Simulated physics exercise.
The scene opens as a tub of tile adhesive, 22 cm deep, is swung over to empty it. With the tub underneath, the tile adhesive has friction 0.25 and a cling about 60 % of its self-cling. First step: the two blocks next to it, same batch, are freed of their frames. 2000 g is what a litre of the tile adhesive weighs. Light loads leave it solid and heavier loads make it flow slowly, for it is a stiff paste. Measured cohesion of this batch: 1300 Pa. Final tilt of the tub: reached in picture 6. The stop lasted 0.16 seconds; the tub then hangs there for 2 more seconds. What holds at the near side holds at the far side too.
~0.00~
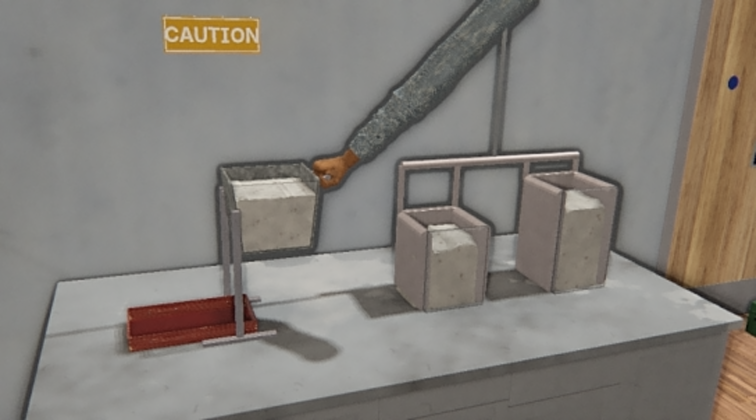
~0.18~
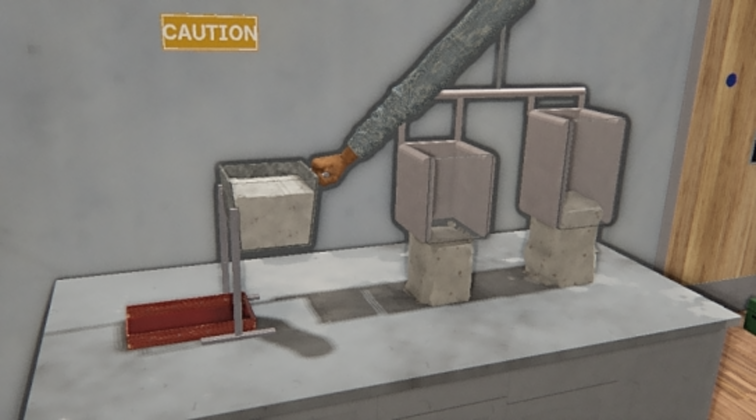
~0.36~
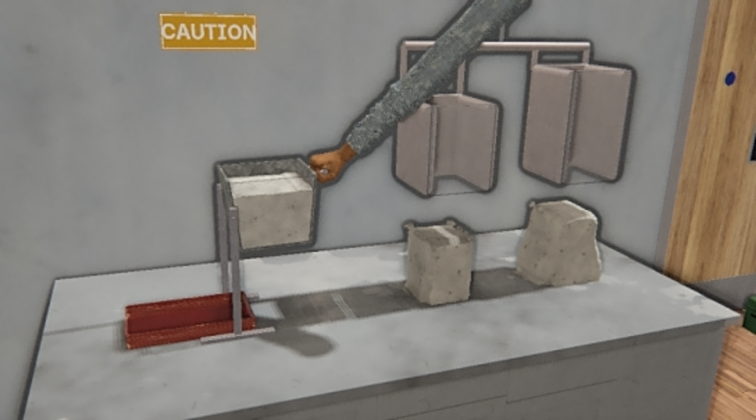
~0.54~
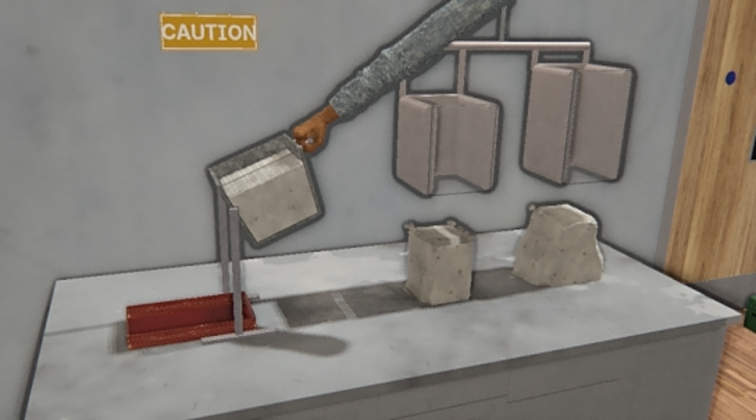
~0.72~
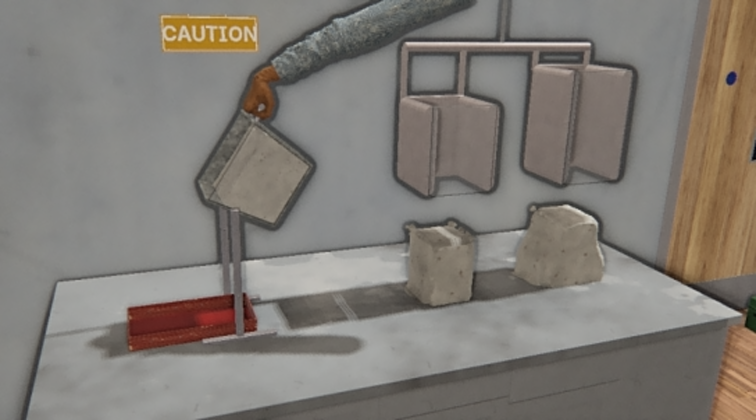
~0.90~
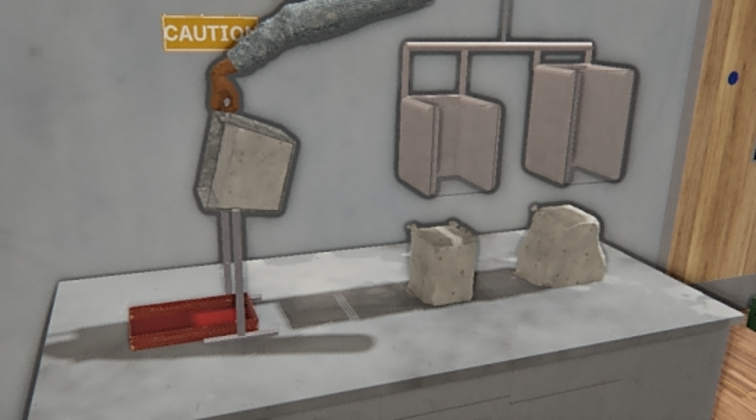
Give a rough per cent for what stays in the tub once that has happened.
Roughly 100 per cent stays in the tub.
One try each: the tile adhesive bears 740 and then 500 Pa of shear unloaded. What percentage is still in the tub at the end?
Respectively, close to 100 % and close to 70 %.
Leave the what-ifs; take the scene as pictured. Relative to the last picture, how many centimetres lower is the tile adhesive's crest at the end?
Roughly 0 cm.
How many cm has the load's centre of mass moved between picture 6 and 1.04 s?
Shift: Roughly 0 cm.
After 1.04 s, the tub is at 76 degrees and holds 100 %.
After 1.21 s, the tub is at 76 degrees and holds 100 %.
After 1.38 s, the tub is at 76 degrees and holds 100 %.
After 1.55 s, the tub is at 76 degrees and holds 100 %.
After 2.90 s, the tub is at 76 degrees and holds 100 %.
